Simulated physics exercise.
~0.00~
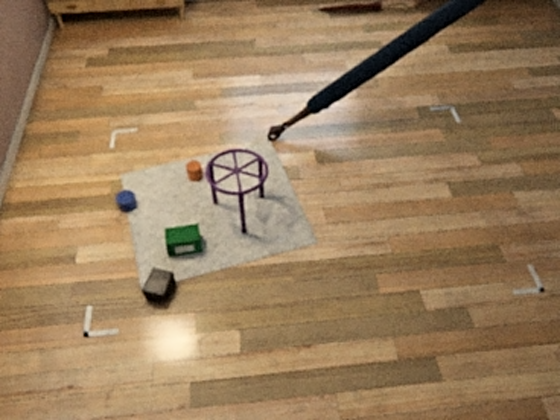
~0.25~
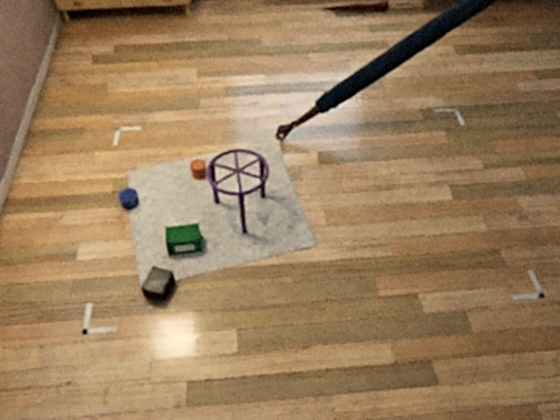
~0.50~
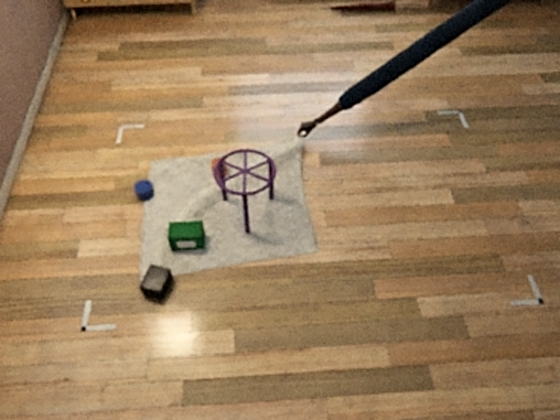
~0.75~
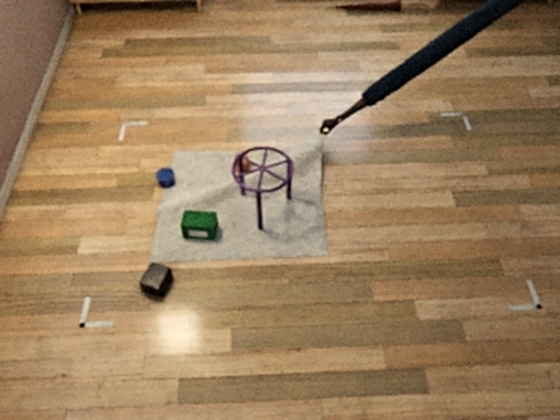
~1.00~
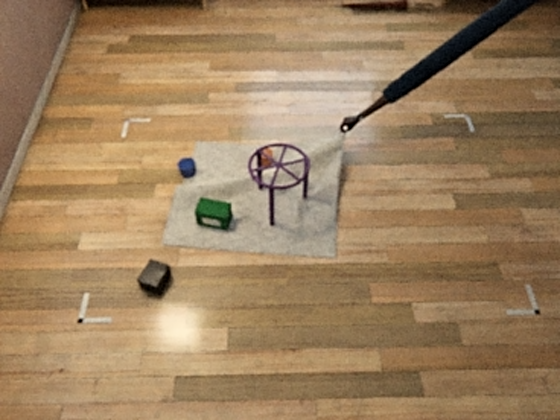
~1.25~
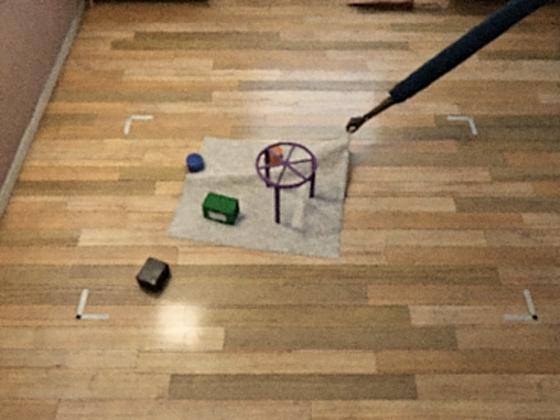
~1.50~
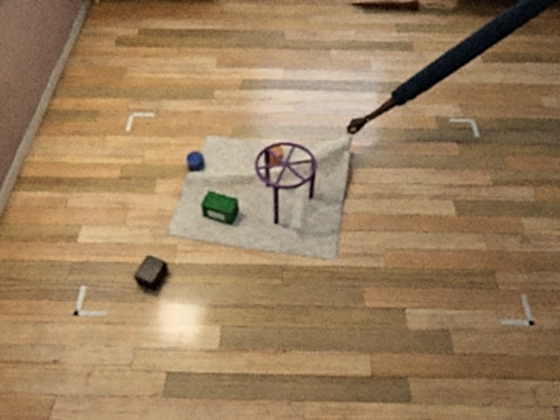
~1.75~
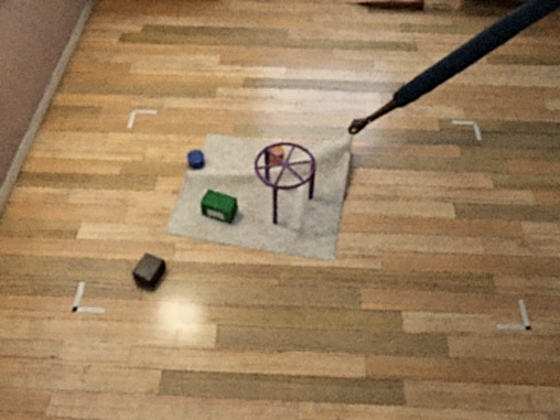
Thin rug being dragged rightward by a dark arm, carrying a purple stool and small objects, leaving a black block behind.
